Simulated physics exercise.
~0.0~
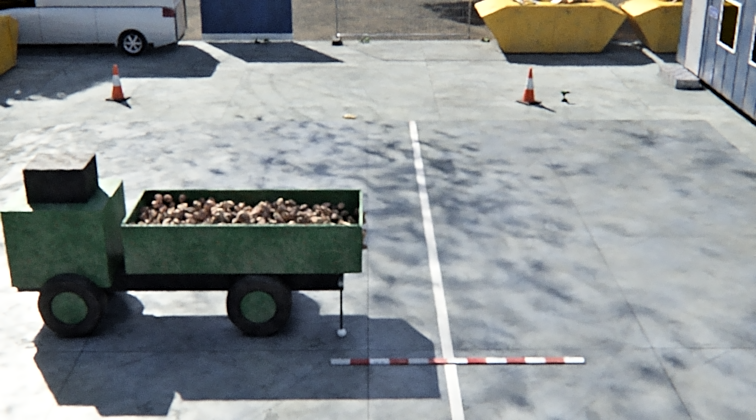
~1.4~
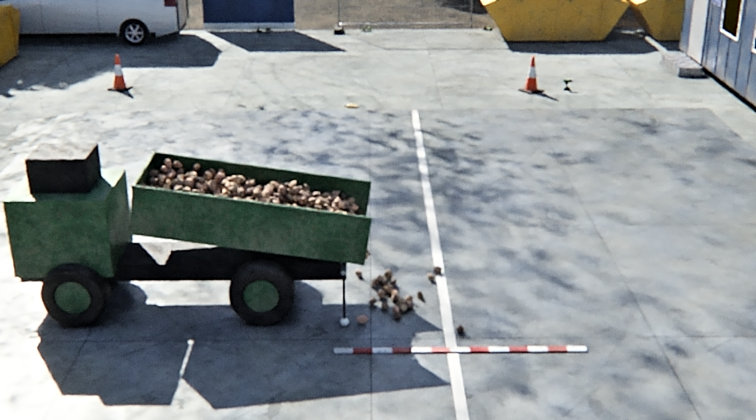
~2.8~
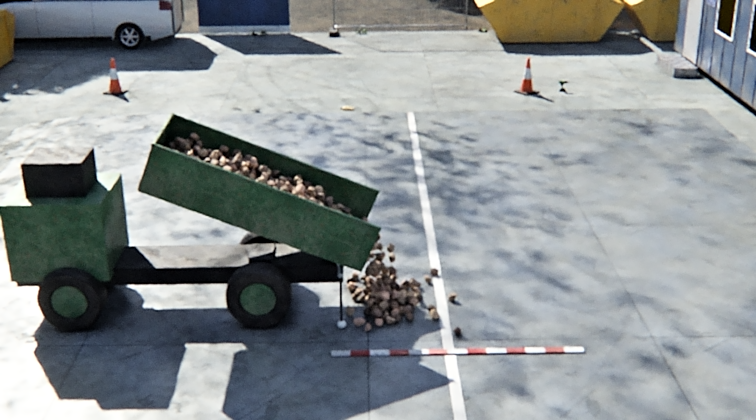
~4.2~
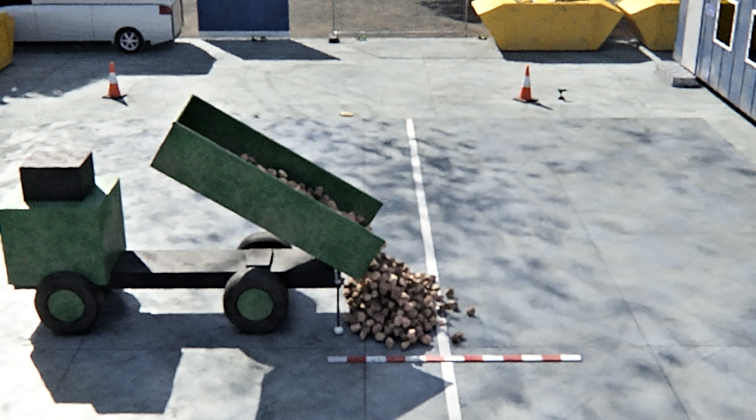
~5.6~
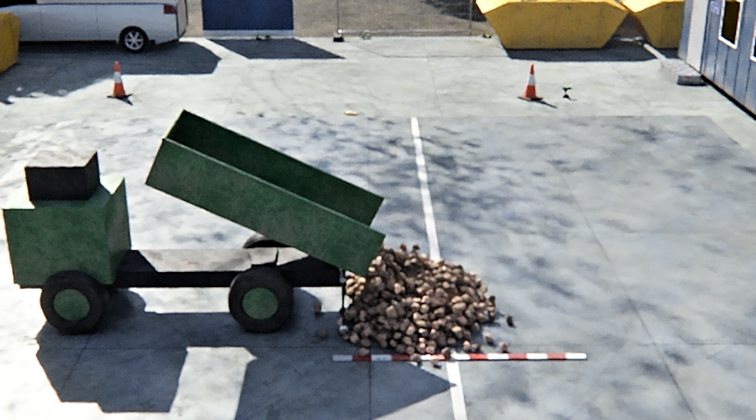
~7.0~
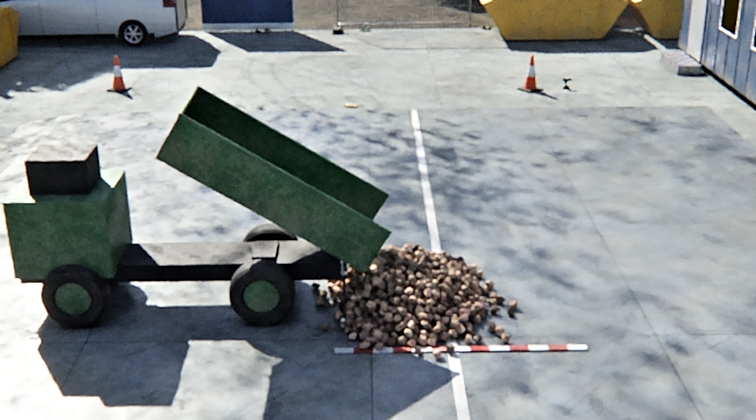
On a sunlit paved yard, a green tipper truck raises its body, spilling brown stones into a heap across a white line.
